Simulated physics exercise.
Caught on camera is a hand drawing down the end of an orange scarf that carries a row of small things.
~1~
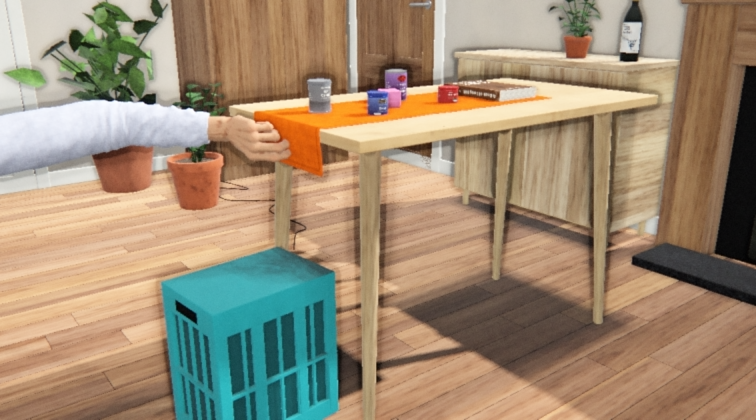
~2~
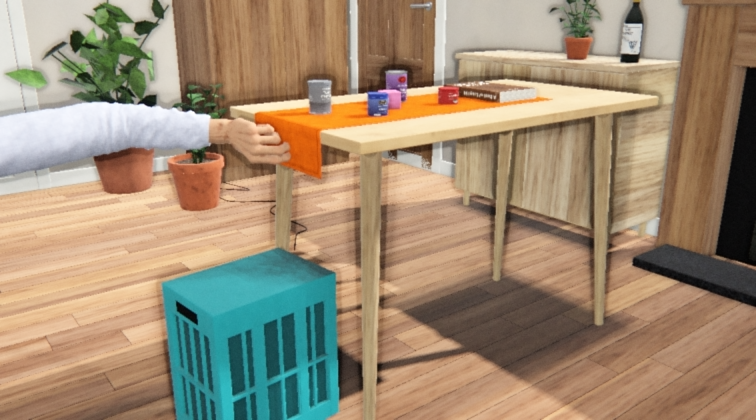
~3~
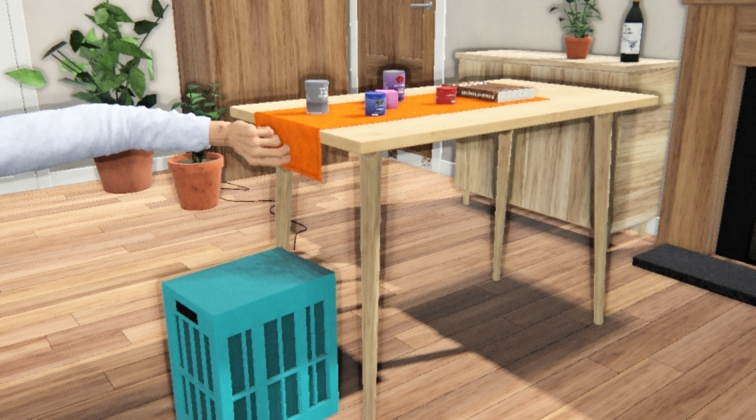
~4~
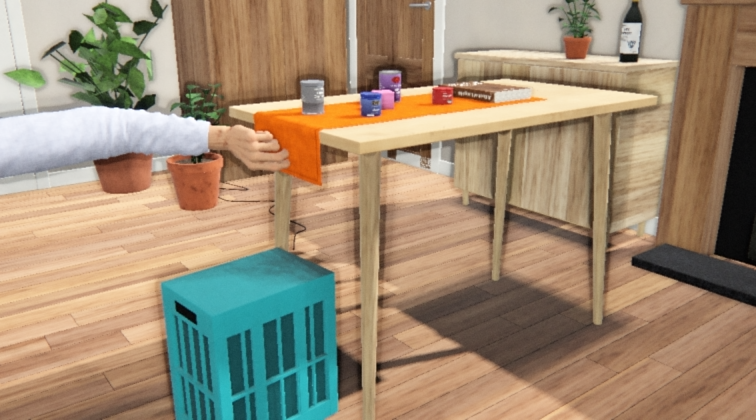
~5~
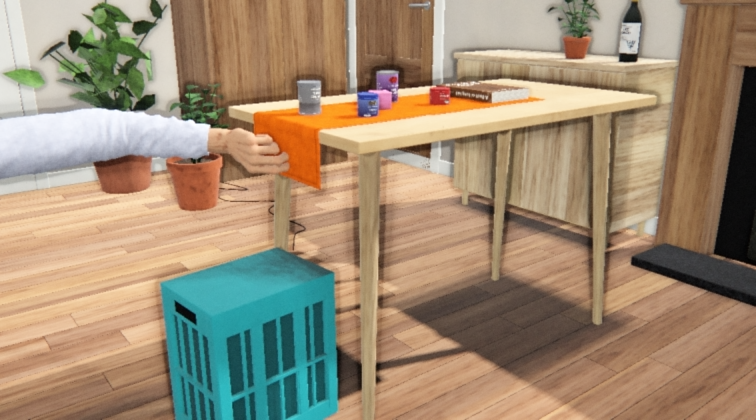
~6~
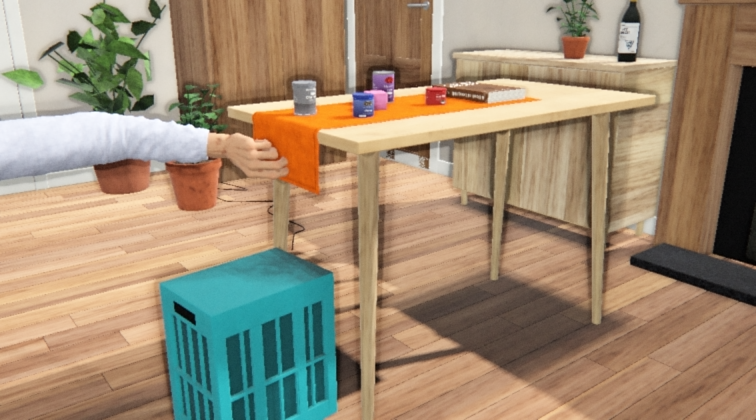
Hand slowly pulling the end of an orange cloth down over a wooden table's edge, small pots and cans shifting slightly left.
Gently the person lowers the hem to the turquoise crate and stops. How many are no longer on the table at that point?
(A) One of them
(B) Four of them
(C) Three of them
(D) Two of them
The answer is D.
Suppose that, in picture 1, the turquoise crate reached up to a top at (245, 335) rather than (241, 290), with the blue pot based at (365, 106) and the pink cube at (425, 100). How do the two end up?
Blue pot: Lost; pink cube: Safe.
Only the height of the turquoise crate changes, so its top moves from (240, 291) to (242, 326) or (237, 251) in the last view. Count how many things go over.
Counts: 3 / 1.
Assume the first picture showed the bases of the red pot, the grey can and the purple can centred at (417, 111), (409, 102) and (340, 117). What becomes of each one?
The red pot would stay in place, the grey can would stay in place, the purple can would end up off.
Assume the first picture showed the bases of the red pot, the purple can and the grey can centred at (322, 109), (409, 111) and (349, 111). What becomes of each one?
The red pot topples down, the purple can stays put, and the grey can topples down.
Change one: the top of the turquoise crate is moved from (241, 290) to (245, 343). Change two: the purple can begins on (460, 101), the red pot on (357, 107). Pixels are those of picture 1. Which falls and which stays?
The purple can? Safe. The red pot? Lost.
Soon after, hem near (286, 217); all still up.
Then, hem on the crate; grey can and blue pot gone.
At rest, hem on the crate; grey can and blue pot gone. The answer is two.
